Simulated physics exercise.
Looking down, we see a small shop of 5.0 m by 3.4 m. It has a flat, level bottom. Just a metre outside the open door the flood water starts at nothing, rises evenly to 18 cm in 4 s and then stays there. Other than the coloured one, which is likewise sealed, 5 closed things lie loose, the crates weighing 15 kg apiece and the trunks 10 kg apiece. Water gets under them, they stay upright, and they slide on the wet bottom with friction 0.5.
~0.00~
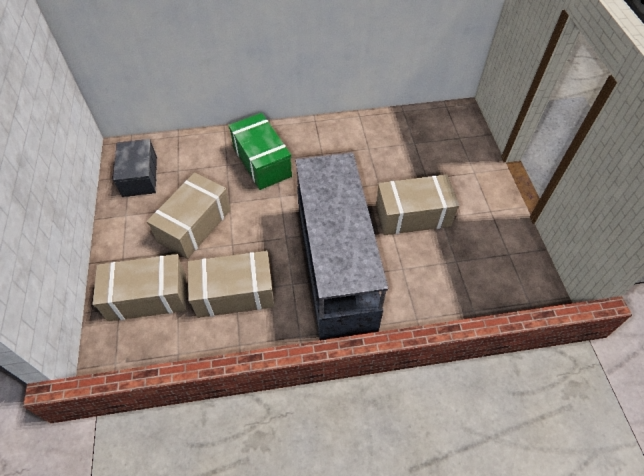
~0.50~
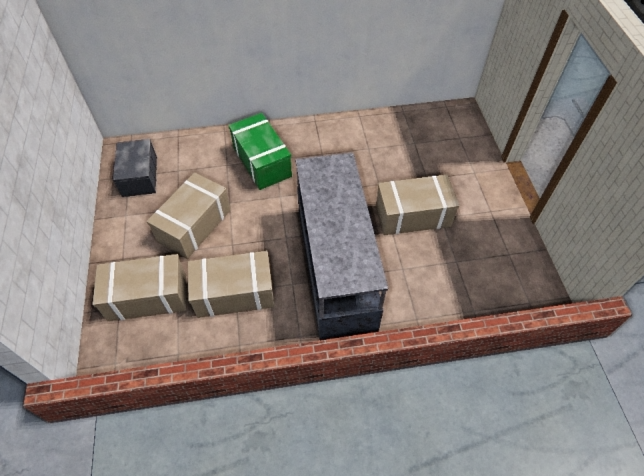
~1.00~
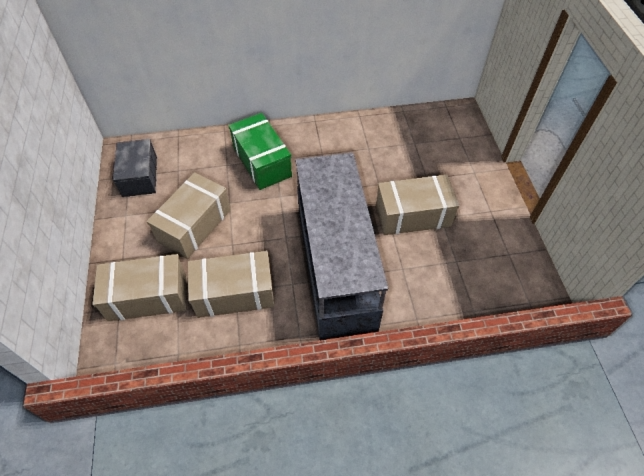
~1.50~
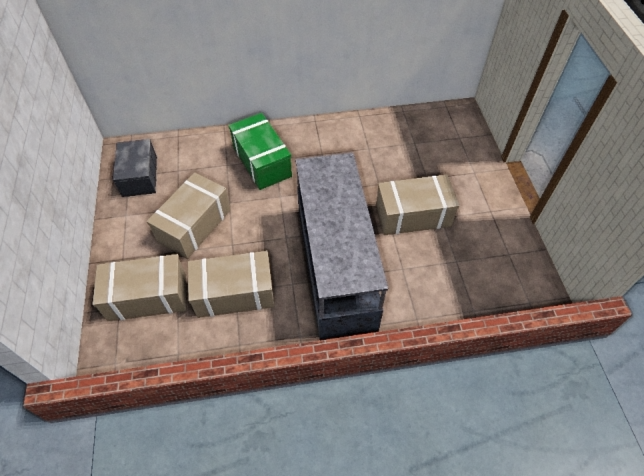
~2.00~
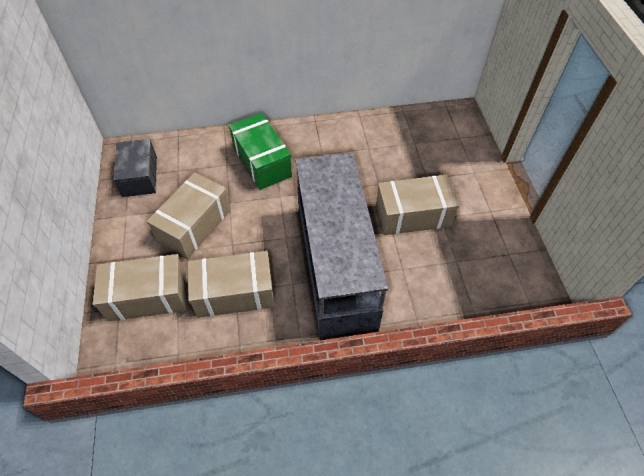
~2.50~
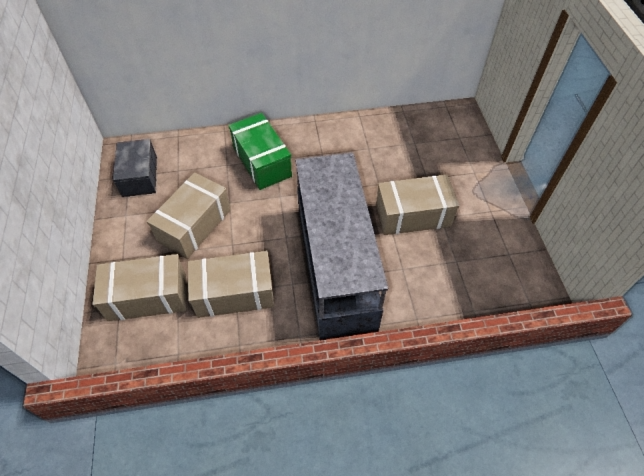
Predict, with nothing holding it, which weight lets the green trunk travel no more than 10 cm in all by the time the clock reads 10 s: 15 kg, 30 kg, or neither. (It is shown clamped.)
It seems only the weightier option will anchor it.
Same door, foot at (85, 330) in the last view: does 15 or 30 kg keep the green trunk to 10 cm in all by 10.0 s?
In that setup just the second mass works.
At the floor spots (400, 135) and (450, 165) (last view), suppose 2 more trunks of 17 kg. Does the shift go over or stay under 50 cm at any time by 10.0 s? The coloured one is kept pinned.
Respectively, not exceeded and not exceeded.
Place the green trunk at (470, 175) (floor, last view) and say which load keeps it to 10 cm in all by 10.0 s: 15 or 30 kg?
So neither weight works.
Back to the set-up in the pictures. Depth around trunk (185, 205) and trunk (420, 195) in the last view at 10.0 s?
About 3 and 6 cm.
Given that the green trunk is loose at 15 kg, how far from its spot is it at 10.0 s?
About 120 cm.
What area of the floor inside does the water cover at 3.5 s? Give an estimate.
Close to 2.0 m2, I'd say.
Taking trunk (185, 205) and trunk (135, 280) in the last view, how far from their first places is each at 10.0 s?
The first is 5 cm from its start, the second 0 cm.
After 3.5 s the green trunk would be 0 cm from its start with 15 kg and 0 cm from its start with 30 kg; 0 cm of water round it then.
After 4.5 s the green trunk would be 0 cm from its start with 15 kg and 0 cm from its start with 30 kg; 0 cm of water round it then.
After 7.0 s the green trunk would be 28 cm from its start with 15 kg and 0 cm from its start with 30 kg; 4 cm of water round it then.
After 10.0 s the green trunk would be 111 cm from its start with 15 kg and 0 cm from its start with 30 kg; 4 cm of water round it then.
